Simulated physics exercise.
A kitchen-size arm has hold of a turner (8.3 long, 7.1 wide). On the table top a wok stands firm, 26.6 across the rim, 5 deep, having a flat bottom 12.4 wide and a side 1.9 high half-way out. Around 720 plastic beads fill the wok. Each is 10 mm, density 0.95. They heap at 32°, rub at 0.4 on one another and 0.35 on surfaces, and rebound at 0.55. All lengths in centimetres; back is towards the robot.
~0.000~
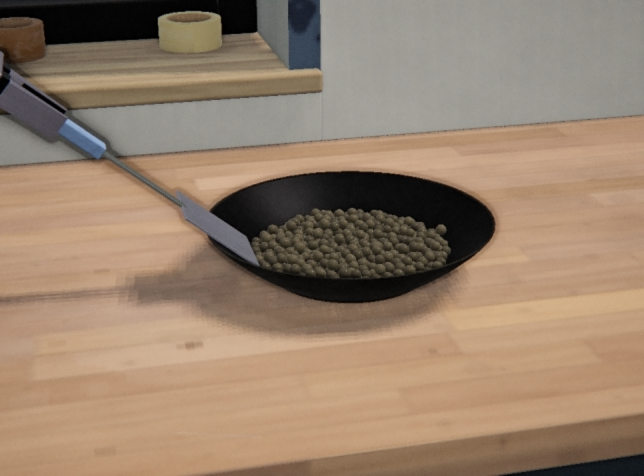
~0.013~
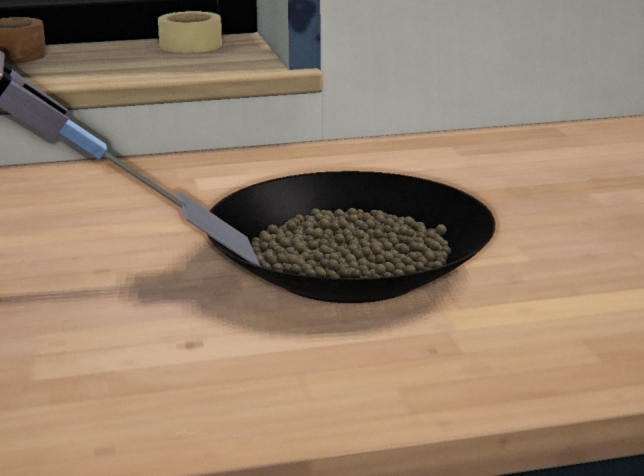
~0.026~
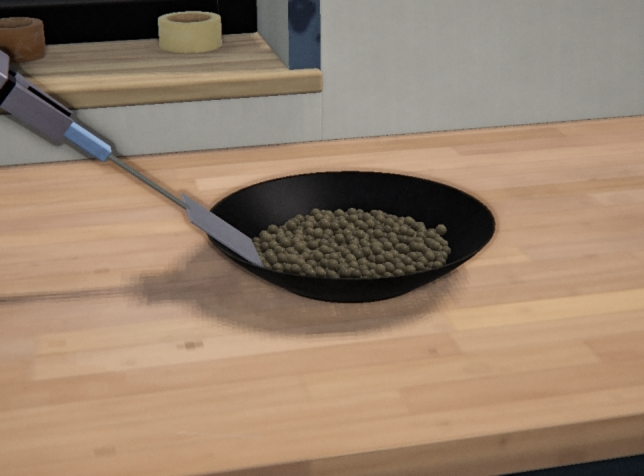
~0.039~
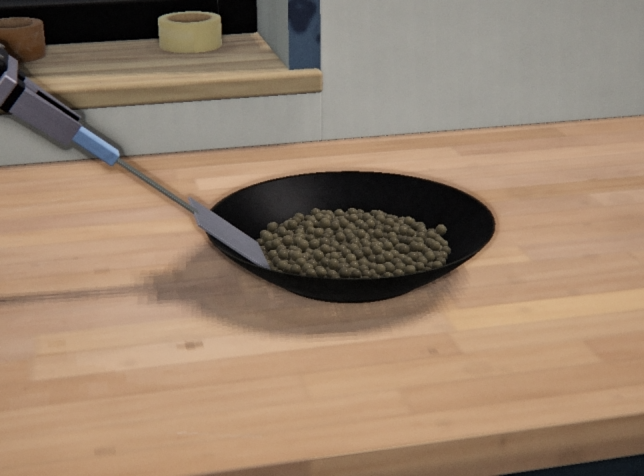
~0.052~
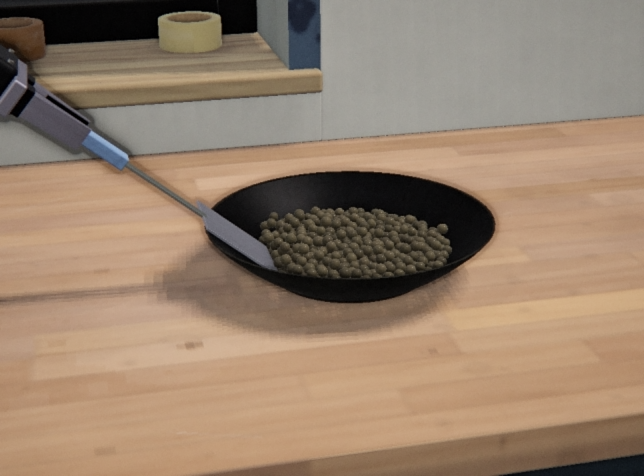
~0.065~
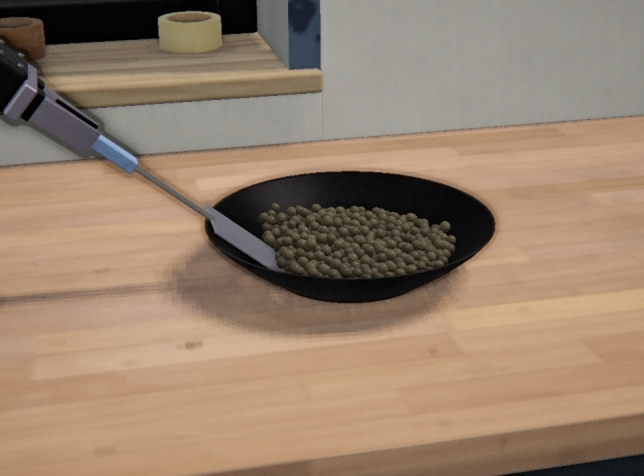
The clip opens on a black wok of small grey-brown beads on a wooden worktop, with a robotic arm at left holding a turner against the wok's left inner side. The turner slides slightly right and down into the wok, and the beads beside it shift slightly right.
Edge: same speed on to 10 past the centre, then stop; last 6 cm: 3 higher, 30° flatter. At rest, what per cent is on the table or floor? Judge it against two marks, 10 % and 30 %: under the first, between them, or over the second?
Between them, so from 10 to 30 %.
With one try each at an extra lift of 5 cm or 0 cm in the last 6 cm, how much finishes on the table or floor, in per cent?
I'd say close to 20 percent for the first and close to 15 percent for the second.
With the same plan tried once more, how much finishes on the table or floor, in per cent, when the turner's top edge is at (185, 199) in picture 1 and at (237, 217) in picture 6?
It works out to about 35 %, more or less.
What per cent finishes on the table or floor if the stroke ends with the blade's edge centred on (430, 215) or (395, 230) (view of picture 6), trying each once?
Around 5 per cent for the first try and 0 per cent for the second.
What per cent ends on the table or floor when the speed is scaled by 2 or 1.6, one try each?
I'd say near 40 and then near 30 per cent.
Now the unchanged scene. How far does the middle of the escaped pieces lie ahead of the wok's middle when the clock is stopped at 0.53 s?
Roughly 18 cm.
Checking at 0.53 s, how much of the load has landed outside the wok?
Roughly 20 per cent.
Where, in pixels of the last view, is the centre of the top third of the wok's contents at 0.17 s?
(376, 234).
By 0.17 s, sloping 40°, highest piece 6 above the table; 721 in the wok.
By 0.28 s, sloping 31°, highest piece 6 above the table; 721 in the wok.
By 0.53 s, sloping 10°, highest piece 6 above the table; 584 in the wok, 131 on the table or floor, 6 on the blade or in flight.
By 1.58 s, sloping 10°, highest piece 5 above the table; 581 in the wok, 140 on the table or floor.
Final count, 581 in the wok, 140 on the table or floor. That is 19 % on the table or floor.
